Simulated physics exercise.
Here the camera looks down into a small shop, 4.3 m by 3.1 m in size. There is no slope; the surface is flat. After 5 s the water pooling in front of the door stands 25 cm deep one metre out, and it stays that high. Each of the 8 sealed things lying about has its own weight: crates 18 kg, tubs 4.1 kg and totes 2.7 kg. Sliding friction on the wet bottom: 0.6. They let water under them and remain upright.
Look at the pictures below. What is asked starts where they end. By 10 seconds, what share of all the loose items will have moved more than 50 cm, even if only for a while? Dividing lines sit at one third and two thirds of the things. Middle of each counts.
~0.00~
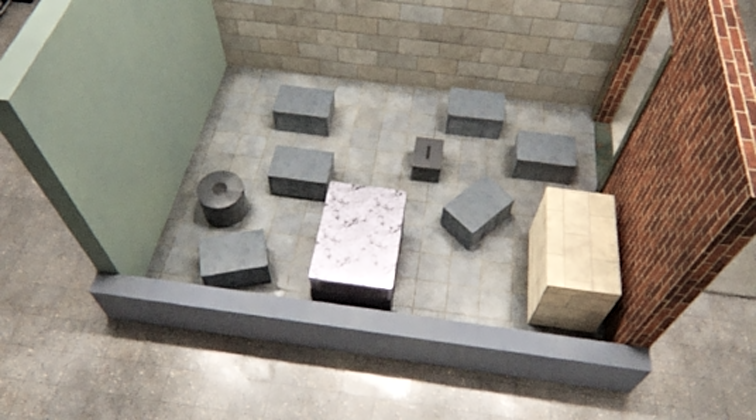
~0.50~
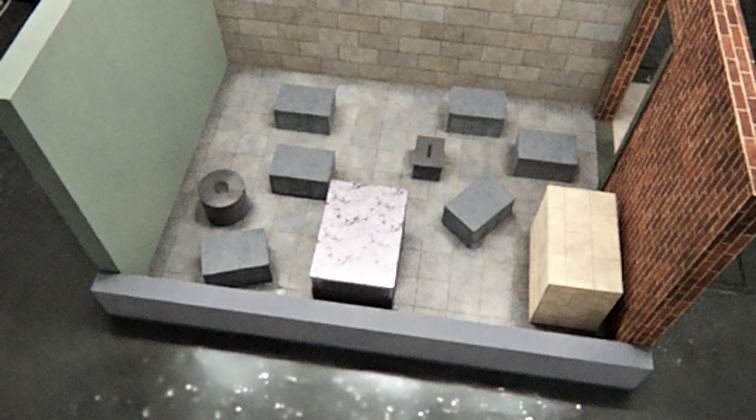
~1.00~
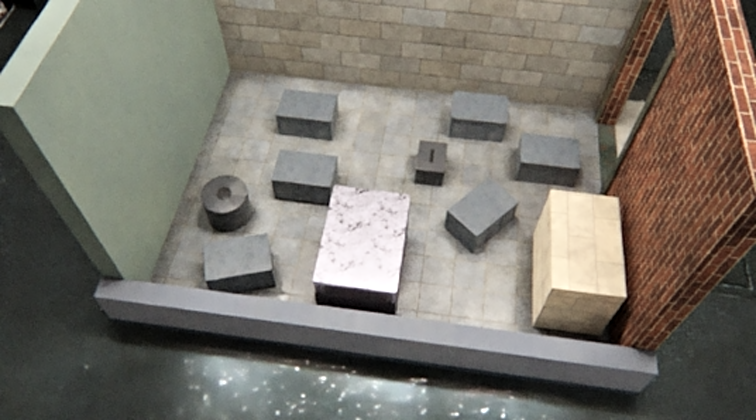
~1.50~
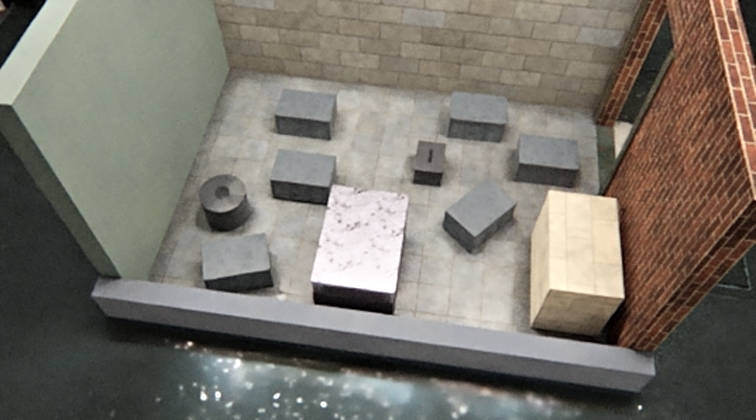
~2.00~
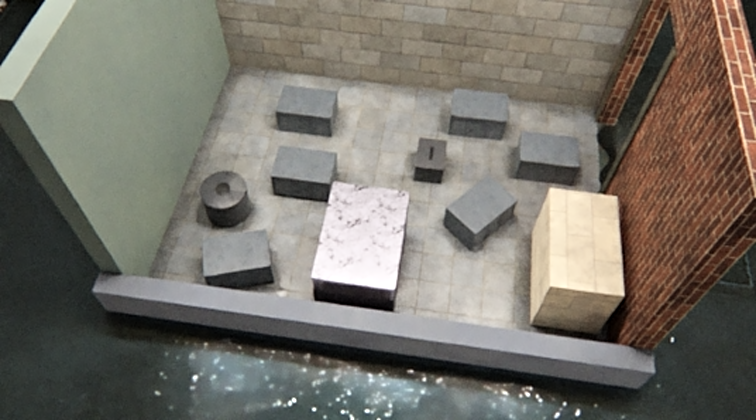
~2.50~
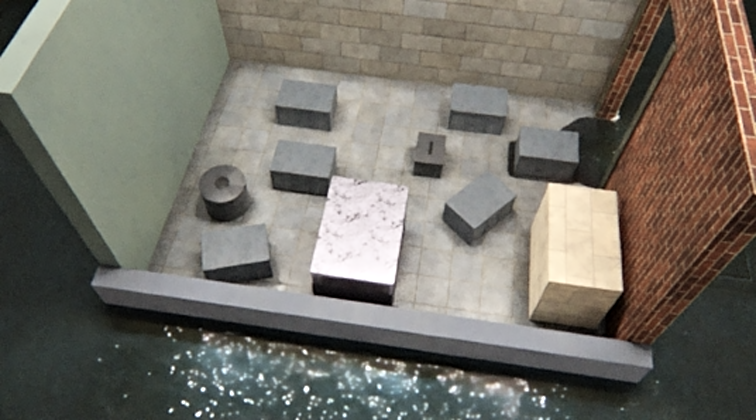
My call: Two thirds or more of them.
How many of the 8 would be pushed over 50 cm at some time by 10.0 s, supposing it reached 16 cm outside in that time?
In that case the number is 3.
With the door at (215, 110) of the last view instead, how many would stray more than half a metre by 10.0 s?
Count: 4.
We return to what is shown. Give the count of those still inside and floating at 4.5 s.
Of them, 0.
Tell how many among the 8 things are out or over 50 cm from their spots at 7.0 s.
The number comes to 3.
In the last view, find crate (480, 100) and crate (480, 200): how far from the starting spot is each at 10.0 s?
One is off by 250 cm, the other by 30 cm, in the order asked.
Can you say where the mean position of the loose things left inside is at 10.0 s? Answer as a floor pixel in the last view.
Around (286, 229).
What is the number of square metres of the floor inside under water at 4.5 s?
3.5 m2.
After 3.5 s 0 of 8 are over 50 cm from their spots; 0 afloat.
After 4.5 s 0 of 8 are over 50 cm from their spots; 0 afloat.
After 7.0 s 3 of 8 are over 50 cm from their spots; 1 afloat.
After 10.0 s 6 of 8 are over 50 cm from their spots, and 6 have been at some point; 6 afloat.
